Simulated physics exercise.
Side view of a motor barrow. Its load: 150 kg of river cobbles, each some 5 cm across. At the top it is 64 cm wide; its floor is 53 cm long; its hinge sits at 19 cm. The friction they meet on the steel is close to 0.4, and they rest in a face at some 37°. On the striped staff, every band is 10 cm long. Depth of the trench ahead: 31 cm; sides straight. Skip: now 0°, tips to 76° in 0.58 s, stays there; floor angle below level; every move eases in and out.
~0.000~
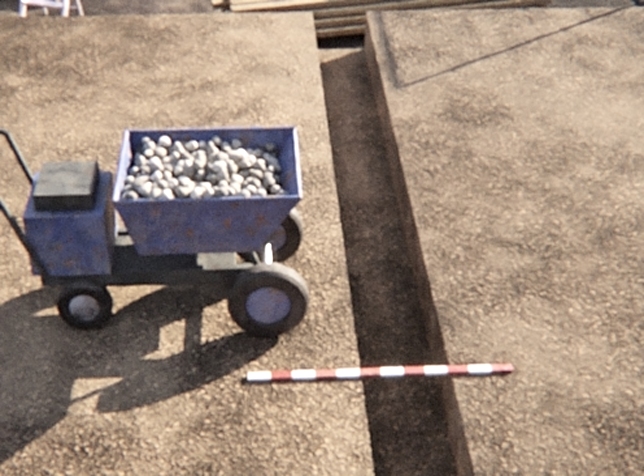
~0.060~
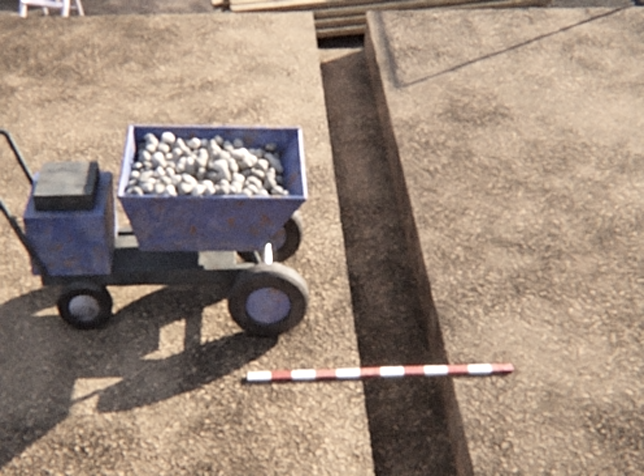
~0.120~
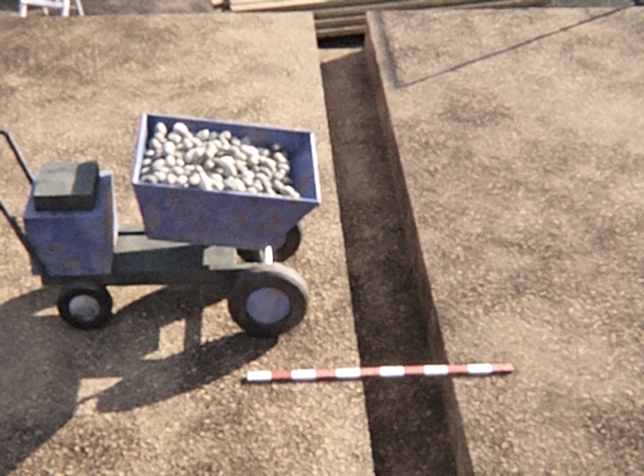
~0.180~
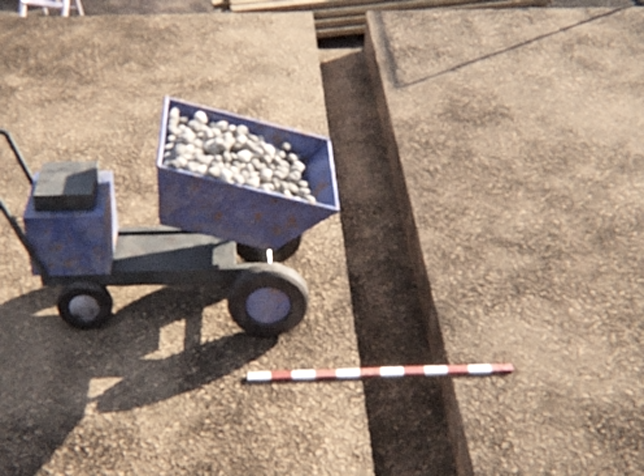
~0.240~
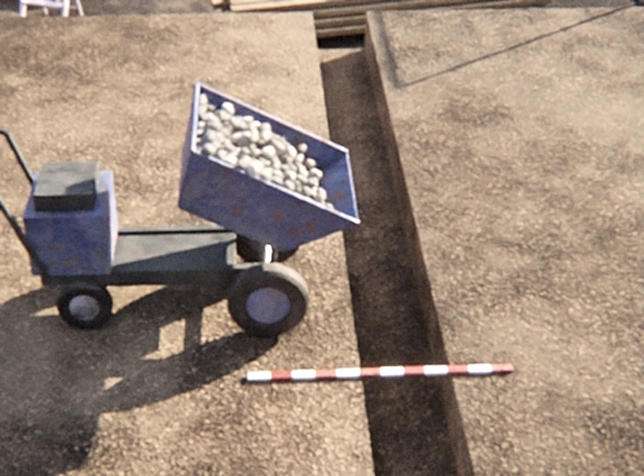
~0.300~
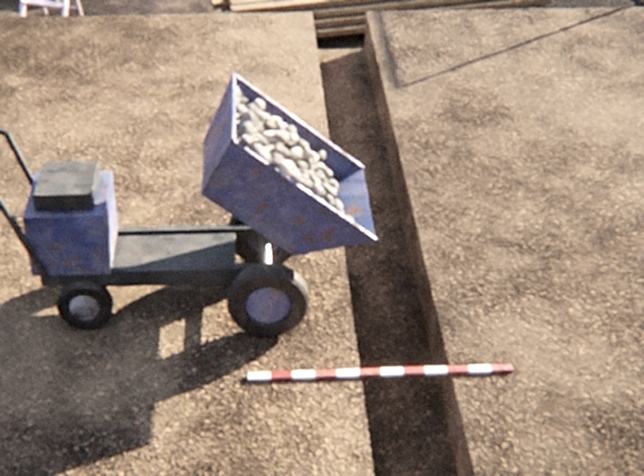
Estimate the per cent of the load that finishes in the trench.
Roughly 37 percent.
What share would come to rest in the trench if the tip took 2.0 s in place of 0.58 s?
Trench share: Approx. 75%.
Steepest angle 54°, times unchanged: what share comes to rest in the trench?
In that case some 20 per cent.
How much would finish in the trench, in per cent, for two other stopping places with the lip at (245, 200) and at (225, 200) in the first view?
It'd be around 85 per cent and after that around 90 per cent.
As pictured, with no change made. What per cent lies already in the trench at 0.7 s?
Some 15 per cent.
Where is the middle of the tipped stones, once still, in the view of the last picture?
Roughly at (469, 291).
After 0.4 s the floor is at 63°; 100 % in the skip; the foremost stones are at (379, 242).
After 0.7 s the floor is at 76°; 52 % in the skip, 16 % in the trench, 33 % past the trench; the foremost stones are at (482, 292).
After 1.0 s the floor is at 76°; 9 % in the skip, 28 % in the trench, 64 % past the trench; the foremost stones are past the picture's edge.
After 3.0 s the floor is at 76°; 0 % in the skip, 37 % in the trench, 63 % past the trench; the foremost stones are past the picture's edge.
